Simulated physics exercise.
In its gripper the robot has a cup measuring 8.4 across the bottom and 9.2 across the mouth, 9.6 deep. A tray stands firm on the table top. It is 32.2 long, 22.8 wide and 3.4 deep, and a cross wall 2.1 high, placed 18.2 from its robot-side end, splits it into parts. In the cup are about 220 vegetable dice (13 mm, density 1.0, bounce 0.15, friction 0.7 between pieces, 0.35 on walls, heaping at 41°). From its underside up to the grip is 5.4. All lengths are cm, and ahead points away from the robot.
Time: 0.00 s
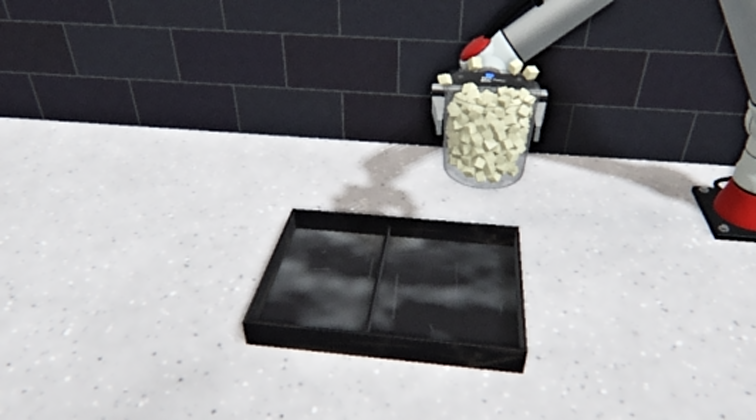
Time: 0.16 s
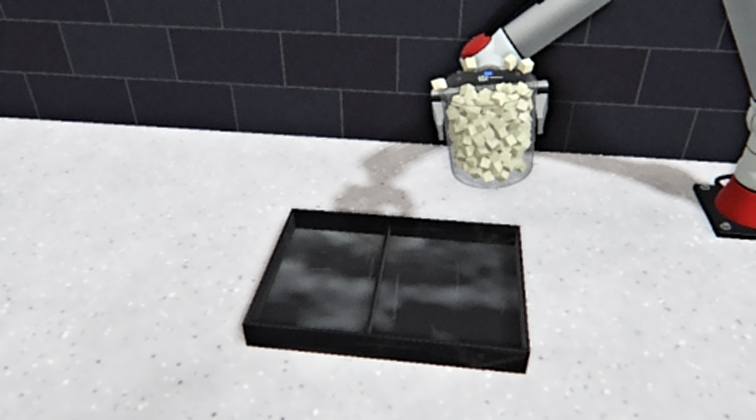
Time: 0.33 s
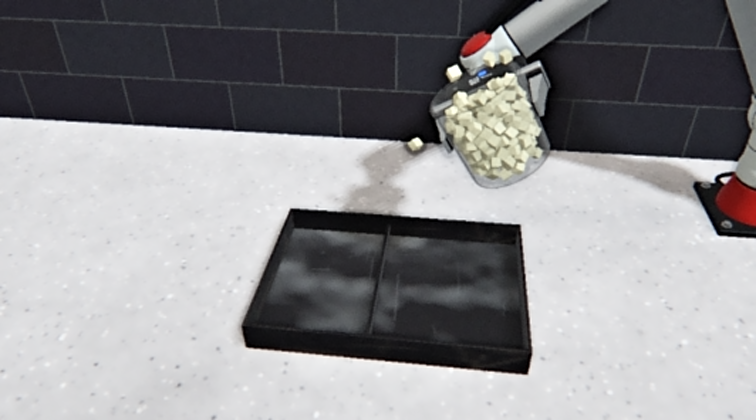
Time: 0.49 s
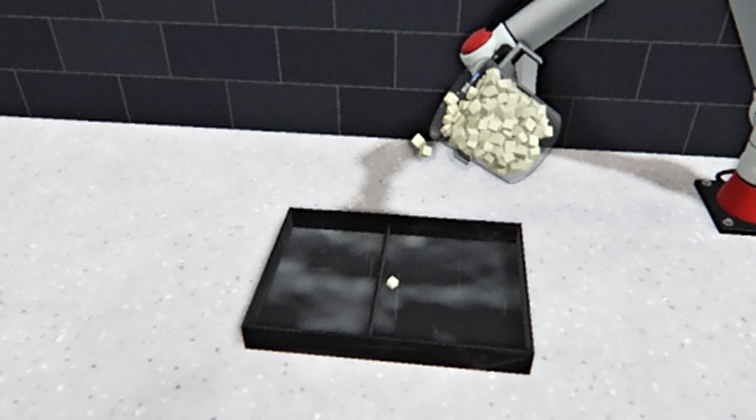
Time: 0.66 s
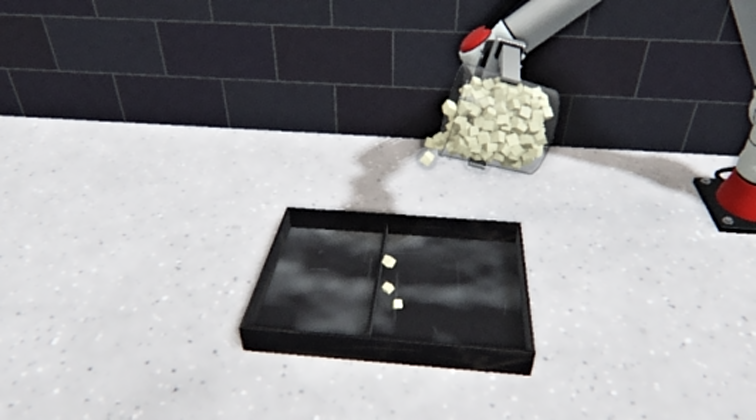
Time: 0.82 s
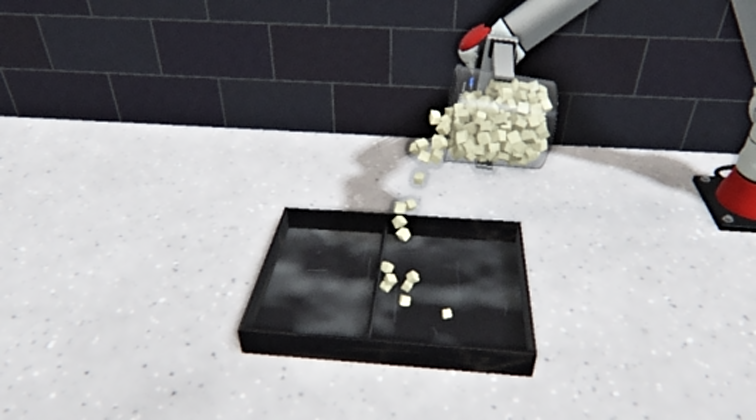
A pale speckled countertop against a dark brick-patterned wall is seen from a fixed, slightly raised viewpoint. A black divided tray sits at the centre, and behind it to the right a grey robot arm with red parts holds a clear cup heaped with cream-coloured cubes. The arm tilts the cup leftward until it lies nearly sideways, and a few cubes, then more, tumble into the tray's right-hand section.
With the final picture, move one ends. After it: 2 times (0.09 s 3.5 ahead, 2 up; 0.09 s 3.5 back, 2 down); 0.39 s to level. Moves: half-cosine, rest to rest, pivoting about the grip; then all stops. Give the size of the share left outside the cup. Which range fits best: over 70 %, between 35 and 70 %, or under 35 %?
The range that fits is over 70 %.
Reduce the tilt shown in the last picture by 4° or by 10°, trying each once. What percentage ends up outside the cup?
About 95 and 85 %.
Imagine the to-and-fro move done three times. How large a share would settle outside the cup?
It would be near 100 per cent.
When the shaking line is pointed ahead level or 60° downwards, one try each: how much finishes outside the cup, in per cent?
Roughly 85 per cent, then 30 per cent.
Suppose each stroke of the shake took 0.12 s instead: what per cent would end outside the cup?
That gives about 85 percent.
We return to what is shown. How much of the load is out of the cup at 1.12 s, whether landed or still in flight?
About 90 in a hundred parts are out by then.
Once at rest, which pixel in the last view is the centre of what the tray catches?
Around pixel (327, 283).
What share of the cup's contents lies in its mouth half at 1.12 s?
Around 100 in a hundred.
After 1.12 s, tilted 85° forward, highest piece 26 above the table; 121 in the far-side part, 25 in the cup, 23 in the robot-side part, 56 in flight or on a rim.
After 1.42 s, tilted 27° forward, highest piece 26 above the table; 190 in the far-side part, 30 in the robot-side part, 3 in the cup, 2 on the table or floor.
After 1.77 s, level, highest piece 21 above the table; 190 in the far-side part, 30 in the robot-side part, 3 in the cup, 2 on the table or floor.
After 2.82 s, level, highest piece 21 above the table; 190 in the far-side part, 30 in the robot-side part, 3 in the cup, 2 on the table or floor.
At rest, 190 in the far-side part, 30 in the robot-side part, 3 in the cup, 2 on the table or floor. That is 99 % outside the cup.
